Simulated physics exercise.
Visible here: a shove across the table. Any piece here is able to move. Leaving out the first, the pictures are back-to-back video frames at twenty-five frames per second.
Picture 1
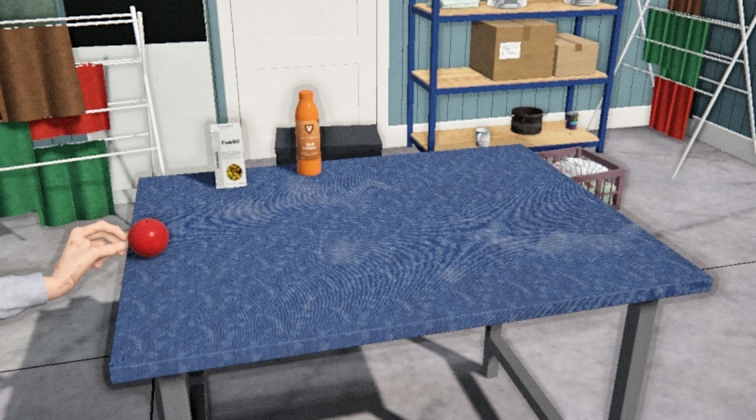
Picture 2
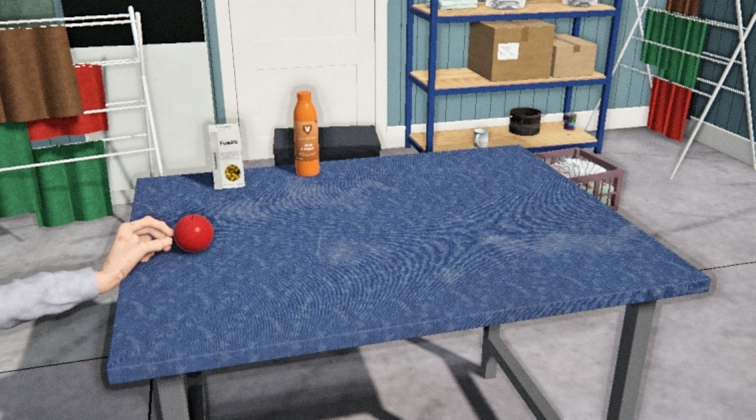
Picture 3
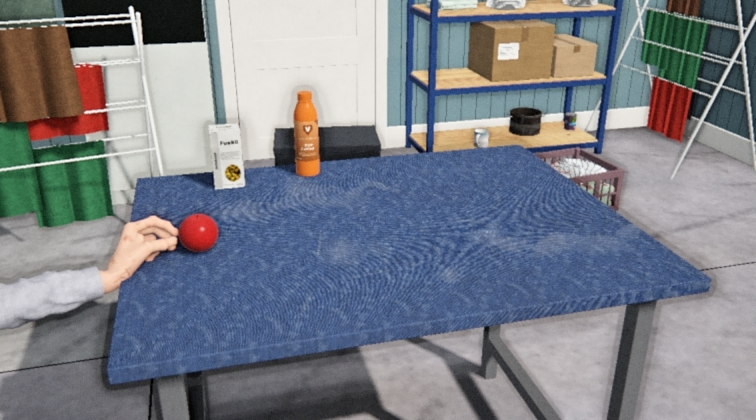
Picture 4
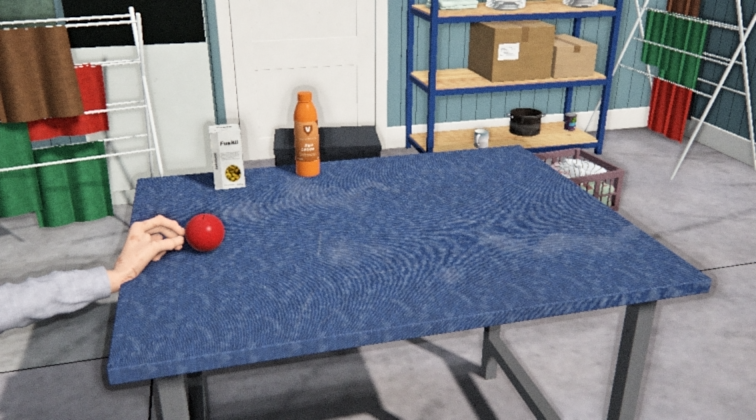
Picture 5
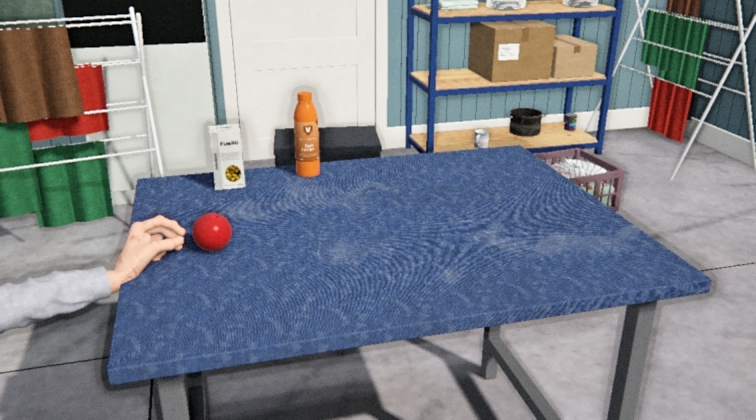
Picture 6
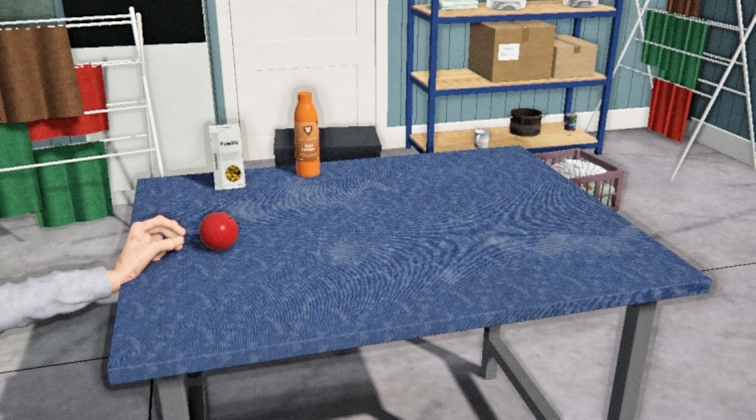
A hand at the left pushed a small red ball-like apple across the blue table, moving it to the right, then let go, and it rolled slightly farther past the fingers.
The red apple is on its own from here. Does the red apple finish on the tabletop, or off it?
The red apple finishes on the tabletop.
Then, 0.10 s after the last picture, red apple rolled about its own width near (234, 230).
Then, 0.30 s after the last picture, red apple rolled about its own width near (257, 227).
Then, 0.50 s after the last picture, red apple rolled well along near (271, 226).
At rest, moved from the start, red apple. Seen from the same camera at the end, red apple near (277, 225).
